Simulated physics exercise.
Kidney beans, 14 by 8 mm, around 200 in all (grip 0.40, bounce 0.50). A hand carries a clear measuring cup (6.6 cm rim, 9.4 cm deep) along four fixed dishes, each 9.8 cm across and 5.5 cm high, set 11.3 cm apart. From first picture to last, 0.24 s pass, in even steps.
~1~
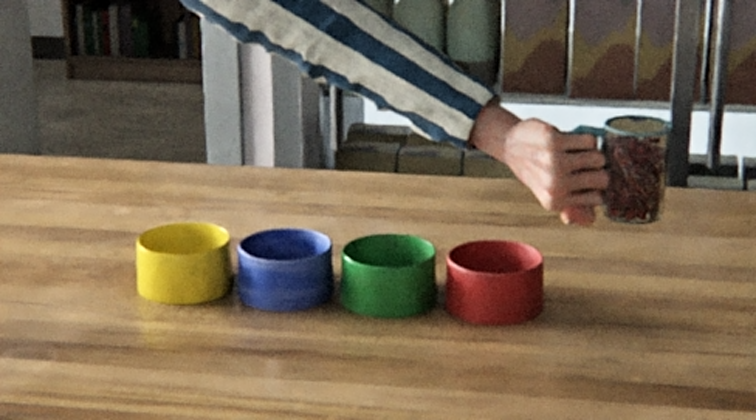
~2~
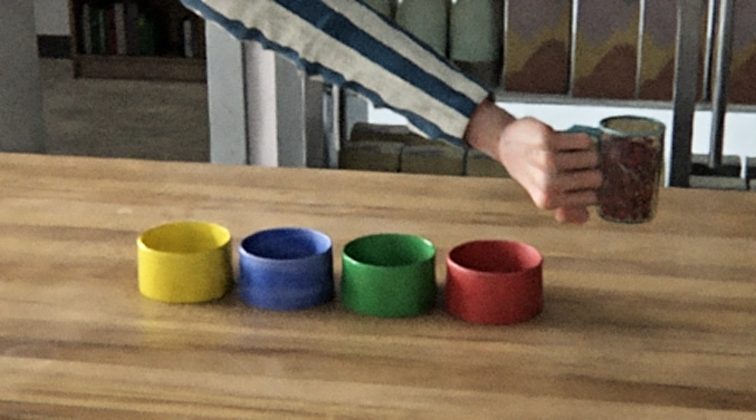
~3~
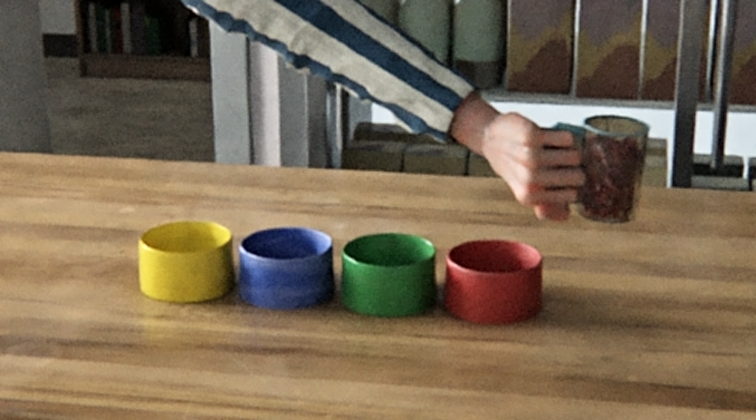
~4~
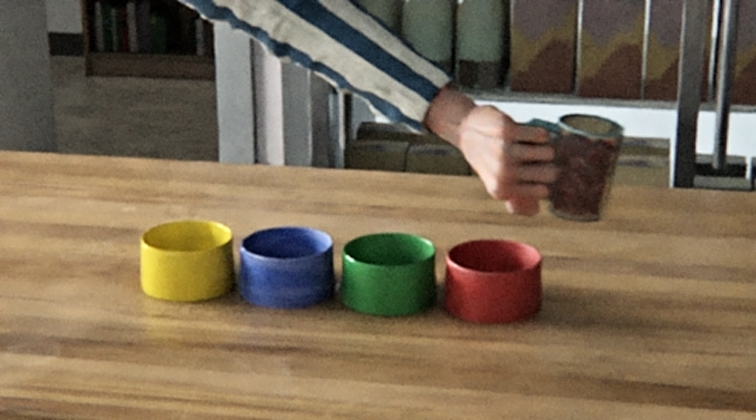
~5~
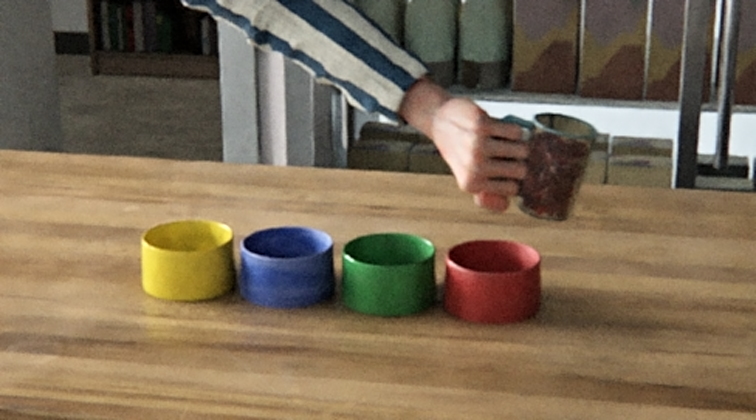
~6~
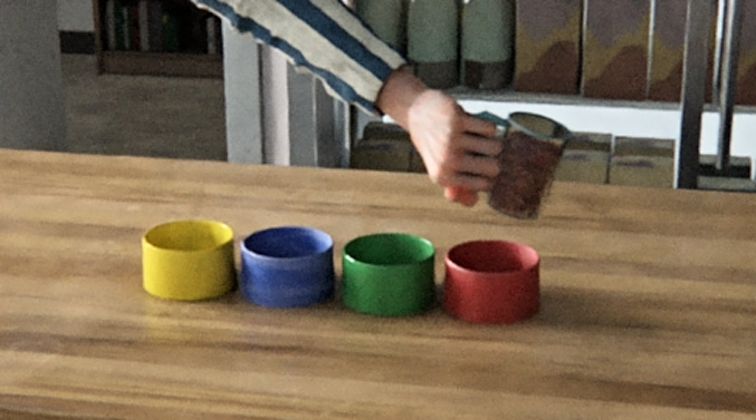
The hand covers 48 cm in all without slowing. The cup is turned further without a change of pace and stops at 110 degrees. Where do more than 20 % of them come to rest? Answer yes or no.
Red no, blue yes, green no, yellow no, counter yes.
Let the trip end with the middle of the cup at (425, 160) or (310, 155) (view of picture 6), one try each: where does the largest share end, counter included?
Most goes to: Red, then green.
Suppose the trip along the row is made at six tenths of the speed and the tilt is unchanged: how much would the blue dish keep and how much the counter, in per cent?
Then: Blue 40, counter 50.
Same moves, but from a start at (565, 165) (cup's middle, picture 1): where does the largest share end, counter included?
The winner: Yellow.
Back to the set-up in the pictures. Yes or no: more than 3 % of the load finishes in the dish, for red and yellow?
Red no, yellow yes.
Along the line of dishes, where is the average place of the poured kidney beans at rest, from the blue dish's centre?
Some 4 cm to the left.
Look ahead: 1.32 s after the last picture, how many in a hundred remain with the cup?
Roughly 50 per cent.
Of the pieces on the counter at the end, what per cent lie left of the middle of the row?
Some 100 per cent.
Then, 0.52 s after the last picture, tilt 60 degrees; cup holds 100 %.
Then, 0.88 s after the last picture, tilt 90 degrees; cup holds 100 %.
Then, 1.32 s after the last picture, tilt 110 degrees; cup holds 50 %, blue 20 %, yellow 5 %.
In the end, red 0 %, blue 40 %, green 0 %, yellow 5 %, counter 55 %.
